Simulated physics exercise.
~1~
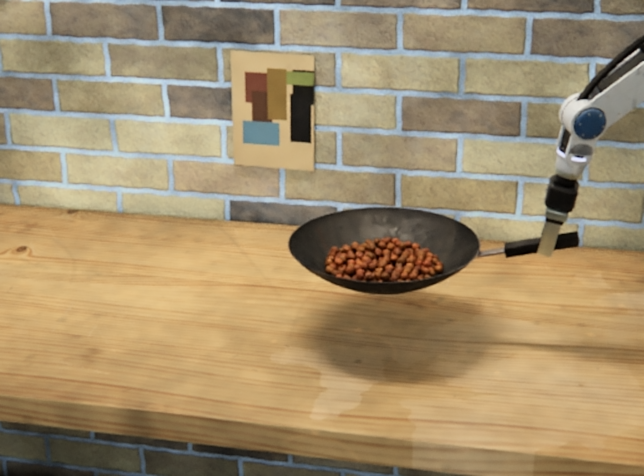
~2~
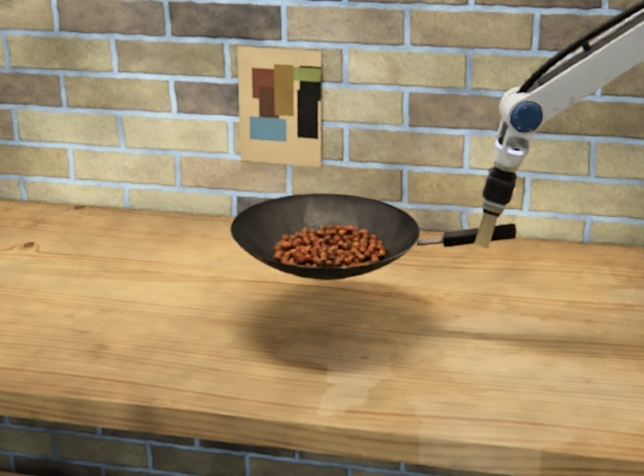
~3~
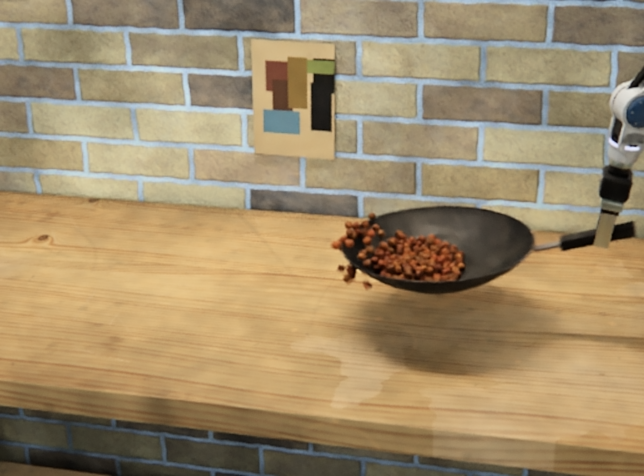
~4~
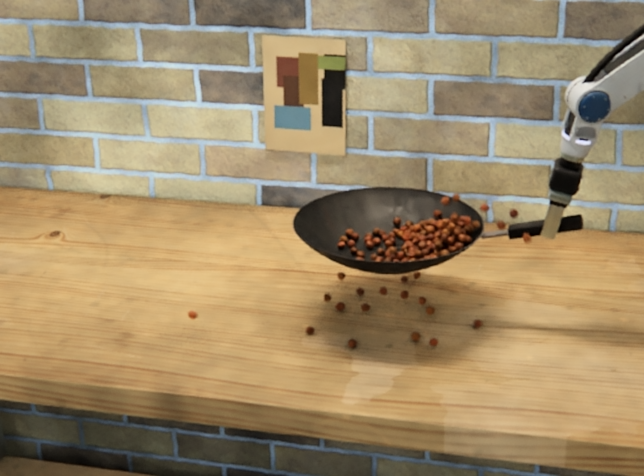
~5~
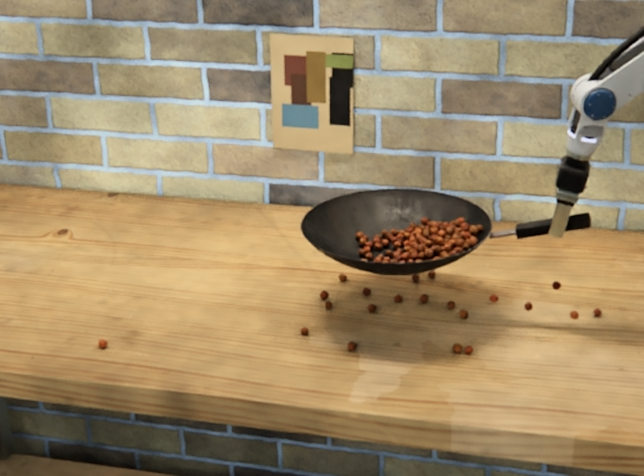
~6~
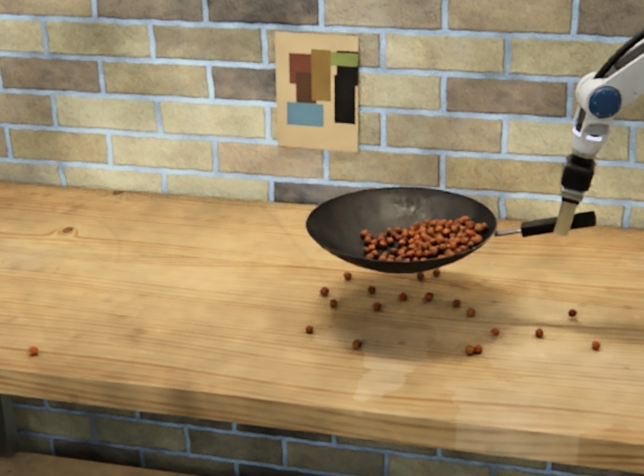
A white robot arm with blue joints, at the right, grips the handle of a dark wok holding a heap of reddish-brown hazelnuts above a light wooden counter, seen from the front and slightly above. Behind it stands a tan and grey brick wall with a small abstract picture. The arm moves the wok left, then swings it back right, and nuts spill over the left rim. It shifts left again, and more nuts fly off near the handle. The wok then stays nearly still as the fallen nuts scatter and roll across the counter, most remaining inside.
